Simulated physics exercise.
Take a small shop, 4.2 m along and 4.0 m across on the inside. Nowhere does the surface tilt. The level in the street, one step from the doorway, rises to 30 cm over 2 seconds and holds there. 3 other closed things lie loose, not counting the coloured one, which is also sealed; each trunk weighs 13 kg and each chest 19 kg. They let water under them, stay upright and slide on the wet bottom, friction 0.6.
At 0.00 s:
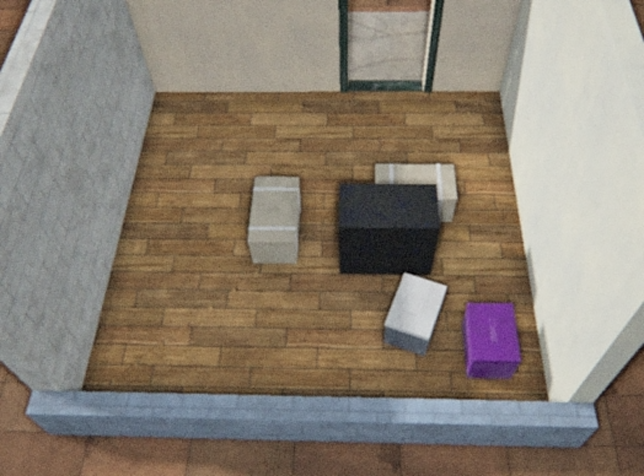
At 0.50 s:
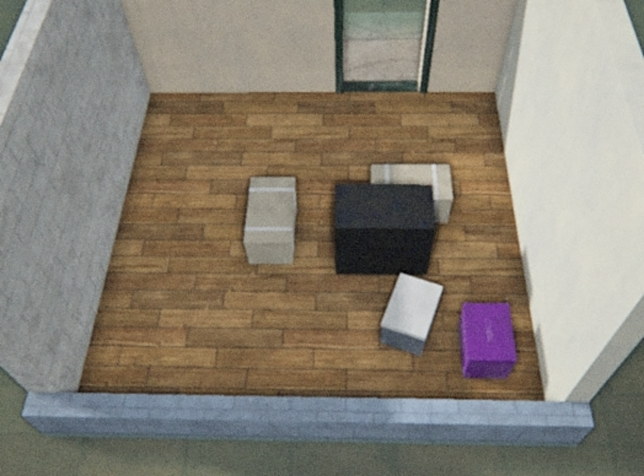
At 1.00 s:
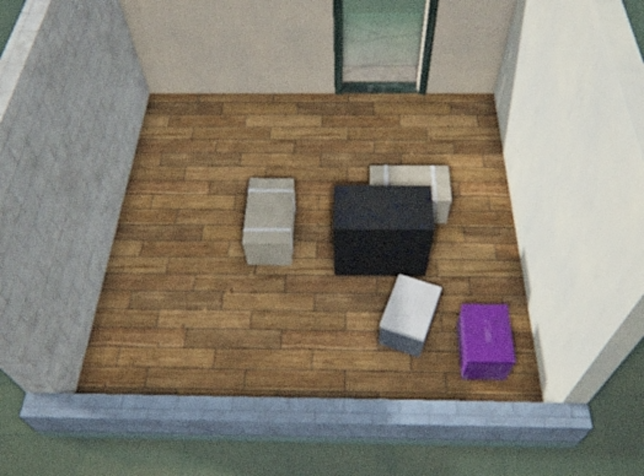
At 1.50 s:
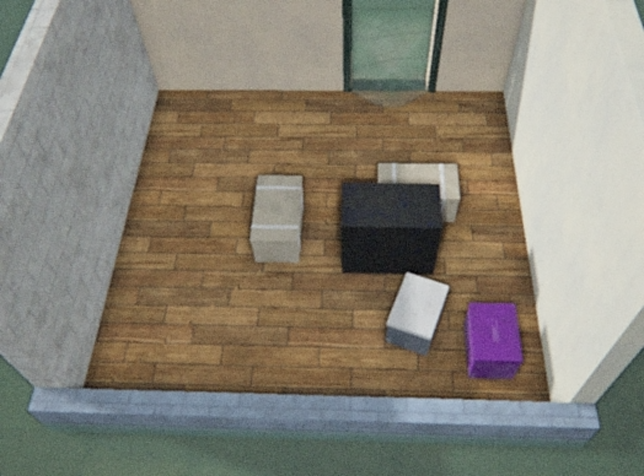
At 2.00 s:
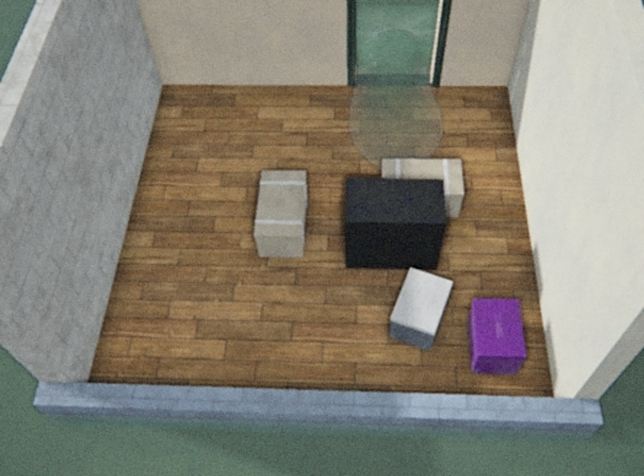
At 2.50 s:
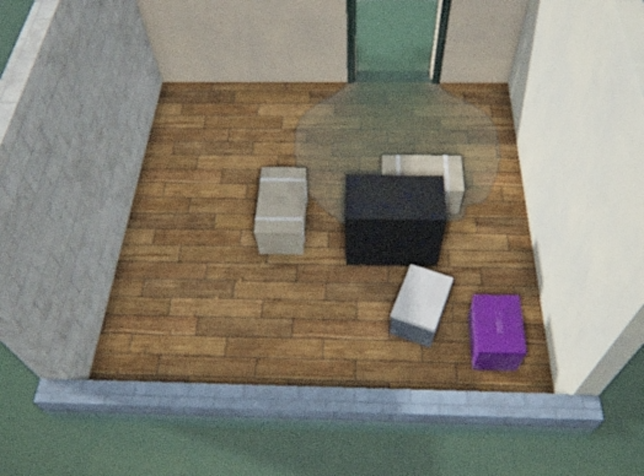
Water comes through the doorway and spreads across the wooden floor around the still boxes.
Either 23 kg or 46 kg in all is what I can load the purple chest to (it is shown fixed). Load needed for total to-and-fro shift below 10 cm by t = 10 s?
Only the heavier one succeeds.
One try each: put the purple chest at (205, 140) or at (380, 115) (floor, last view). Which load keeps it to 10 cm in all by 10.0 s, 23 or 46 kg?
At the first spot the lesser mass is plenty, at the second nothing offered works.
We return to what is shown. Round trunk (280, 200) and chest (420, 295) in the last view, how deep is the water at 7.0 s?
Depths: Near 14 cm, then near 6 cm.
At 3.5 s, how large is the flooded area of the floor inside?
About 9.0 m2.
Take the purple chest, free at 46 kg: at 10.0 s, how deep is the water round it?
Something like 13 centimetres.
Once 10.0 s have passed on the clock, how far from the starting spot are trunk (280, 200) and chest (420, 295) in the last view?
Net displacement, in order: 50 cm; 80 cm.
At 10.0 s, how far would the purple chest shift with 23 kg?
Around 200 centimetres out of place.
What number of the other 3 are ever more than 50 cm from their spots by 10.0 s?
My count gives 3.
After 3.5 s the purple chest would be 0 cm from its start with 23 kg and 0 cm from its start with 46 kg; 1 cm of water round it then.
After 4.5 s the purple chest would be 0 cm from its start with 23 kg and 0 cm from its start with 46 kg; 7 cm of water round it then.
After 7.0 s the purple chest would be 83 cm from its start with 23 kg and 1 cm from its start with 46 kg; 12 cm of water round it then.
After 10.0 s the purple chest would be 218 cm from its start with 23 kg and 1 cm from its start with 46 kg; 13 cm of water round it then.
